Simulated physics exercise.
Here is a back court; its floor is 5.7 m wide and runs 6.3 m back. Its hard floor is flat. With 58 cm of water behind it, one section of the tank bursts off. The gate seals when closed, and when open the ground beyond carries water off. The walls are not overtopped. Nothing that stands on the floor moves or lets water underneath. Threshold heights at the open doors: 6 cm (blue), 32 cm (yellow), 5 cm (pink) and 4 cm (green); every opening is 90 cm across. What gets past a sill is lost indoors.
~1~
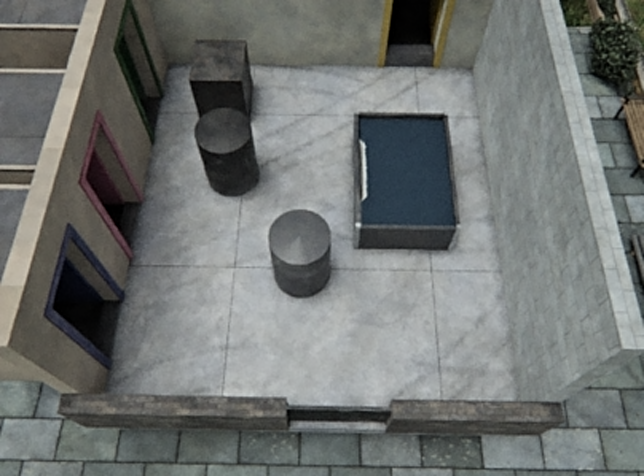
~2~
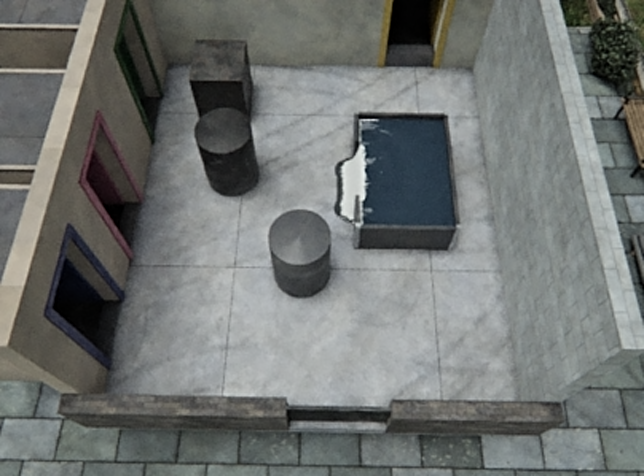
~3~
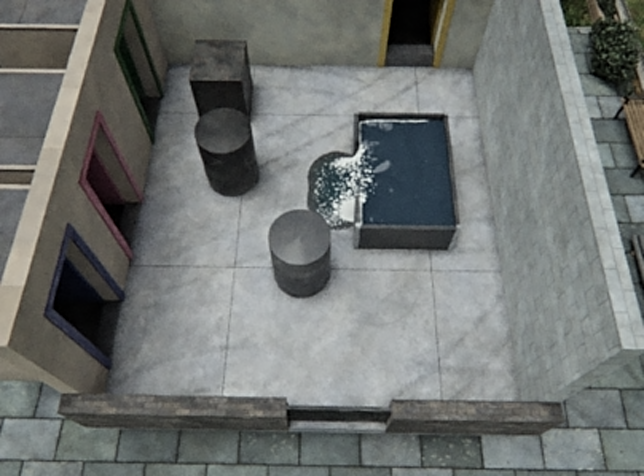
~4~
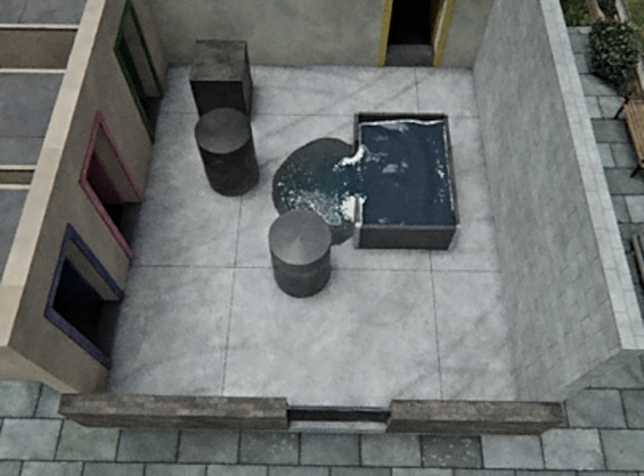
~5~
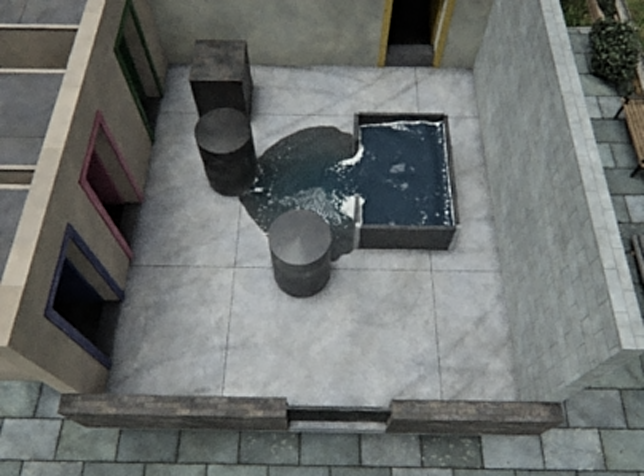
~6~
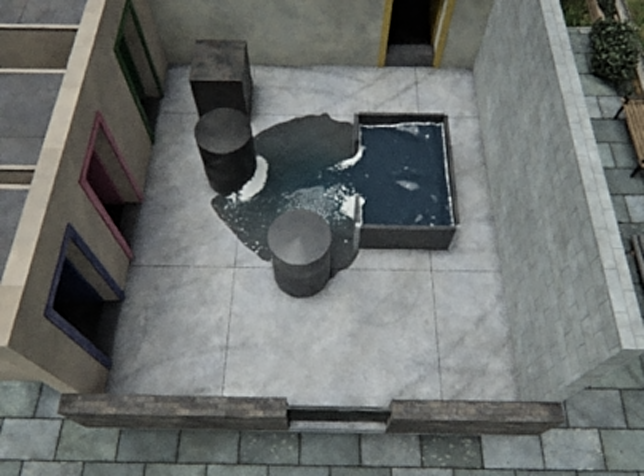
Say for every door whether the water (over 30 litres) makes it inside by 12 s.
Door by door: At the blue door it passes the limit; at the yellow door it stays under the limit; at the pink door it goes over the limit; at the green door it passes the limit.
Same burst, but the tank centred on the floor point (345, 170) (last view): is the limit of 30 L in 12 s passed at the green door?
Against that limit: Green over.
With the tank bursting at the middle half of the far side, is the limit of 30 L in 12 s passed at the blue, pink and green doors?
Then: Blue under, pink below, green below.
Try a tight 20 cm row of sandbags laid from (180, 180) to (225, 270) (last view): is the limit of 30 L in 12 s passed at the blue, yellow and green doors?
Then: Blue under, yellow below, green above.
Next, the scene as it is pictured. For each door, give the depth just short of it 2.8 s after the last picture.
In cm: Blue 10, yellow 2, pink 11, green 7.
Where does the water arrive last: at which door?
The yellow one.
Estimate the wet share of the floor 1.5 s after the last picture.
About 35 per cent.
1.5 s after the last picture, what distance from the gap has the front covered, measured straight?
Some 5.0 m out.
Then, 0.7 s after the last picture water covers 25 % of the floor and is deepest (32 cm) near (266, 176); blue door not reached, yellow door not reached, pink door 7 cm at the sill, 2 L in, green door not reached.
Then, 1.5 s after the last picture water covers 35 % of the floor and is deepest (24 cm) near (266, 176); blue door 13 cm at the sill, 2 L in, yellow door not reached, pink door 9 cm at the sill, 30 L in, green door 6 cm at the sill, 14 L in.
Then, 2.8 s after the last picture water covers 50 % of the floor and is deepest (22 cm) near (103, 405); blue door 10 cm at the sill, 29 L in, yellow door 2 cm at the sill, 0 L in, pink door 11 cm at the sill, 67 L in, green door 7 cm at the sill, 44 L in.
Then, 6.3 s after the last picture water covers 90 % of the floor and is deepest (10 cm) near (103, 405); blue door 9 cm at the sill, 59 L in, yellow door 2 cm at the sill, 0 L in, pink door 7 cm at the sill, 88 L in, green door 6 cm at the sill, 73 L in.
Then, 11.3 s after the last picture water covers 95 % of the floor and is deepest (8 cm) near (515, 413); blue door 4 cm at the sill, 68 L in, yellow door 4 cm at the sill, 0 L in, pink door 5 cm at the sill, 92 L in, green door 4 cm at the sill, 80 L in.
